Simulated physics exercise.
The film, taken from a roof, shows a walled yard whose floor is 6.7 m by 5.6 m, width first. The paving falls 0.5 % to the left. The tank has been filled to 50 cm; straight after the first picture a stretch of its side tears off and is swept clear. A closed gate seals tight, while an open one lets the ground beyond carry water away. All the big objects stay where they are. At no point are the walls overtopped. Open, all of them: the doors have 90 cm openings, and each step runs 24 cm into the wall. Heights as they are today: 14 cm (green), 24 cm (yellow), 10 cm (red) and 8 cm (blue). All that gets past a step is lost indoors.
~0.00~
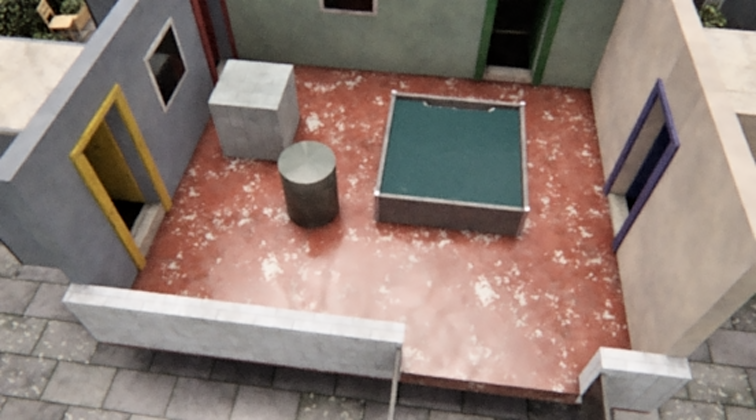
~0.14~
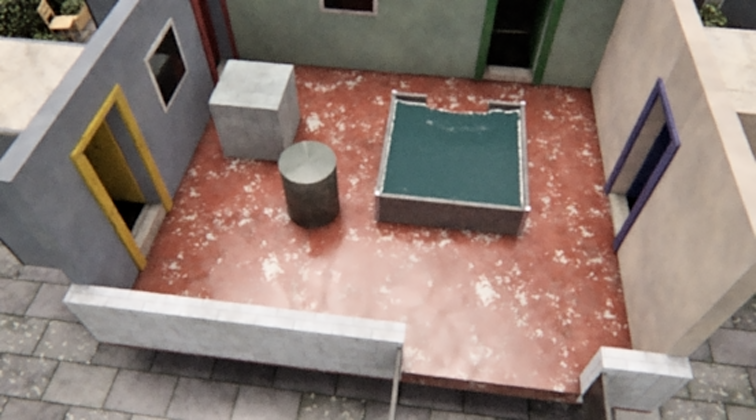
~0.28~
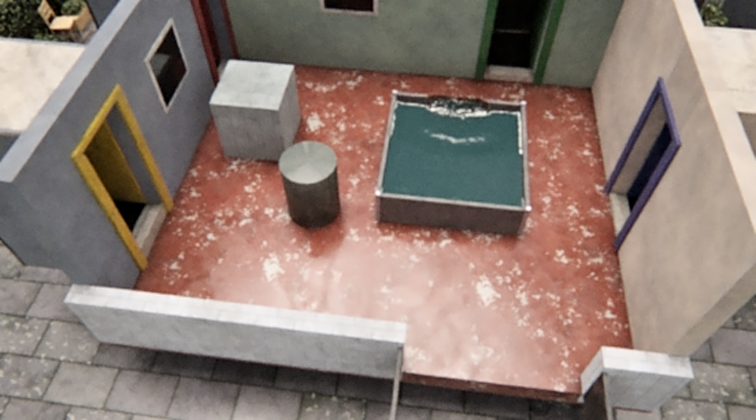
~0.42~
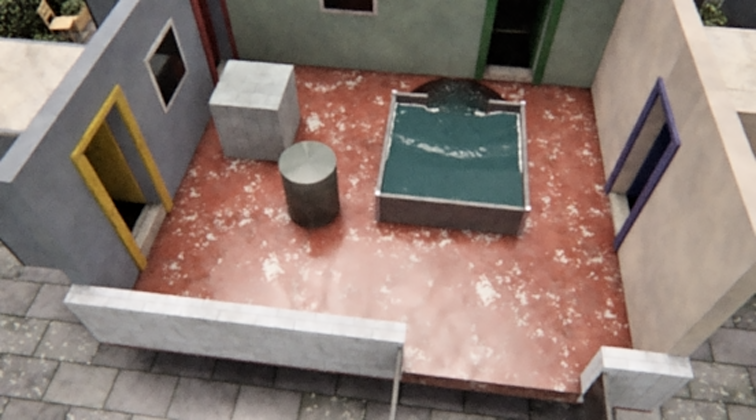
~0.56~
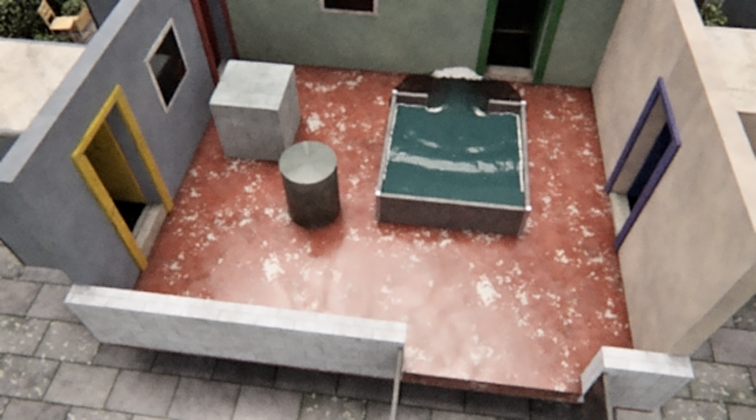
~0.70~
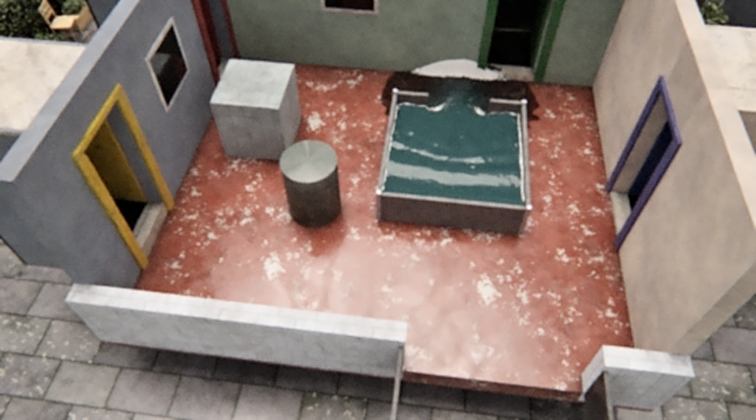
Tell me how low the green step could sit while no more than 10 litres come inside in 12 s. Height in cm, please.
At least 23 cm or so.
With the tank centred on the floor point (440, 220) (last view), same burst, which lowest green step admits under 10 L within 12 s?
At least some 17 centimetres tall.
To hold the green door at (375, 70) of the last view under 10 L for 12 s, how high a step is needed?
Minimum: Close to 10.0 cm.
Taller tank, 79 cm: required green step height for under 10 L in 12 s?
The step would need to be some 39 cm high.
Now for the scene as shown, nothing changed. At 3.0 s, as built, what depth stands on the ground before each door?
Centimetres: Green = 18, yellow = 0, red = 17, blue = 2.
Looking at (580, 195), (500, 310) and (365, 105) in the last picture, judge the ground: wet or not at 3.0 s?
First wet through, second bone-dry, third wet through.
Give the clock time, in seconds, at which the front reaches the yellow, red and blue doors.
Arrival times - yellow: 4.5 s; red: 2.2 s; blue: 2.8 s.
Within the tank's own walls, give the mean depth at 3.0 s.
About 27 cm.
After 1.4 s water covers 10 % of the floor, deepest (35 cm) near (453, 76); 22 cm at the green door, 8 litres in over its 14 cm step.
After 3.0 s water covers 35 % of the floor, deepest (26 cm) near (581, 86); 18 cm at the green door, 57 litres in over its 14 cm step.
After 12.0 s water covers 95 % of the floor, deepest (8 cm) near (225, 89); 5 cm at the green door, 70 litres in over its 14 cm step.
At the green door as built, the water arrived by 0.7 s and peaked near 23 cm at 1.8 s.
With a step of 19.5 cm, 24 litres would have come in within the 12 s; with 26.5 cm, 3 litres. So under 10 litres takes about 23 cm.
